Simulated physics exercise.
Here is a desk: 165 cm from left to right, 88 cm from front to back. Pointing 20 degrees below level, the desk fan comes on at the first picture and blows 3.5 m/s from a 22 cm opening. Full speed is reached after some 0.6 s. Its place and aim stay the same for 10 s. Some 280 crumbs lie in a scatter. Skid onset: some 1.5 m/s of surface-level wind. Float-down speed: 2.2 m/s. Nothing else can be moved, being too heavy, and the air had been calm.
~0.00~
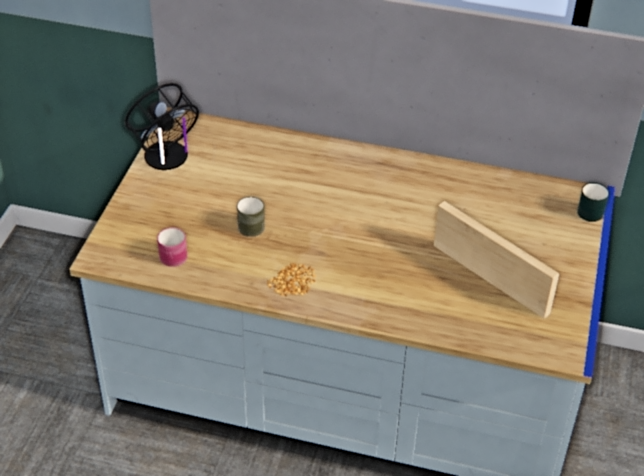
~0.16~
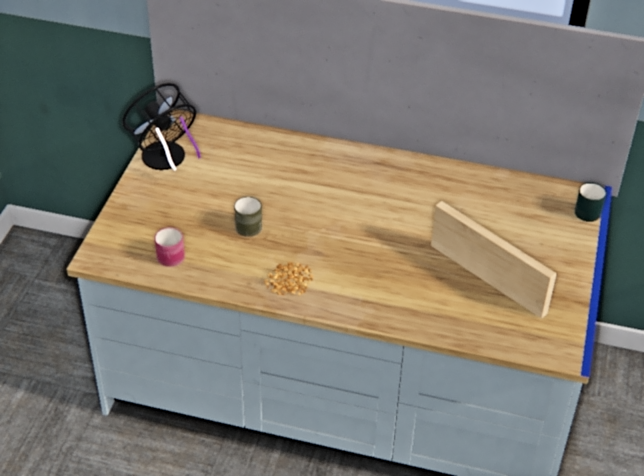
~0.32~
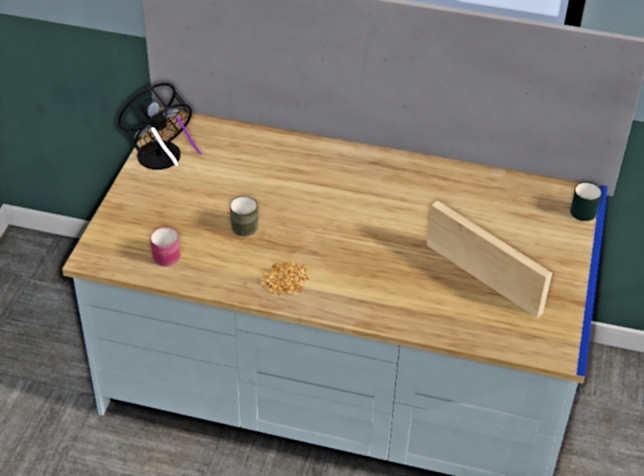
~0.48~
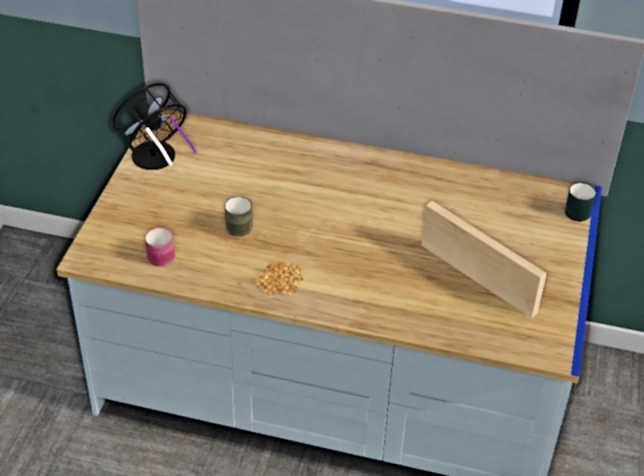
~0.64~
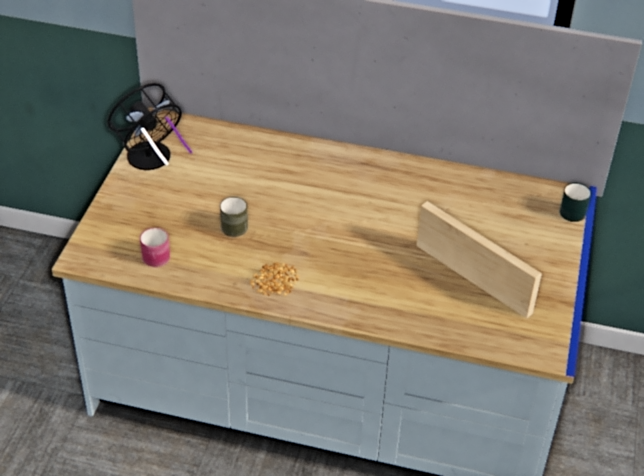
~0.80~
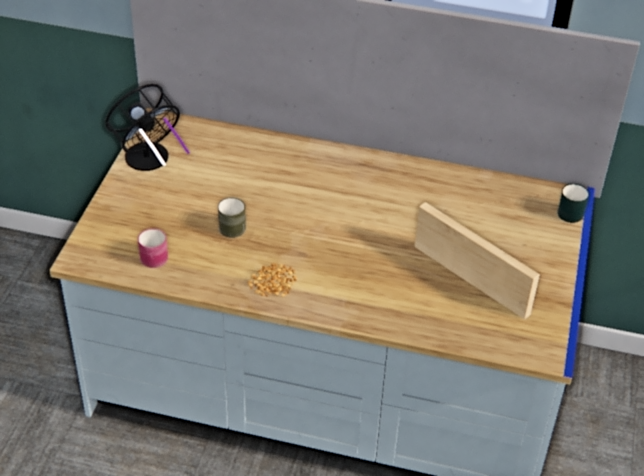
White and purple strips on the black desk fan swung out toward the right and stayed slanted, while the scattered crumbs, three mugs and wooden board on the desk didn't budge.
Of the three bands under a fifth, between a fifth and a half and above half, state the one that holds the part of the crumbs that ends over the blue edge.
The part that ends there is smaller than one fifth.
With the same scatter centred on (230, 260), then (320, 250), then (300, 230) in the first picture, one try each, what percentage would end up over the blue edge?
Taking the three spots in order, you'd get around 0 percent, 25 percent and 30 percent.
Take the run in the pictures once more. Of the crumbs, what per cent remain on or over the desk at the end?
About 5 per cent.
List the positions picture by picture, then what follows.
The middle of the crumbs is near (291, 280), none has stirred yet and the mouth of the desk fan is at (162, 118), in the first picture.
The middle of the crumbs is near (289, 280), none has stirred yet and the blue edge is centred on (602, 274), in the second picture.
The middle of the crumbs is near (284, 279), none has stirred yet, the top of a mug is at (244, 205) and the top of a mug is at (165, 237), in the third picture.
The middle of the crumbs is near (279, 280) and none has stirred yet, in the fourth picture.
The middle of the crumbs is near (274, 280) and none has stirred yet, in the fifth picture.
The middle of the crumbs is near (272, 281) and none has stirred yet, in the sixth picture.
After 2.0 s, 89 % are on the move or not yet settled, 0 % are over the blue edge; the middle of those still in play is near (264, 285).
After 3.2 s, 40 % are on the move or not yet settled, 0 % are over the blue edge; the middle of those still in play is near (255, 288).
After 5.5 s, 13 % are on the move or not yet settled, 0 % are over the blue edge.
After 10.0 s, at the end, 0 % are over the blue edge.
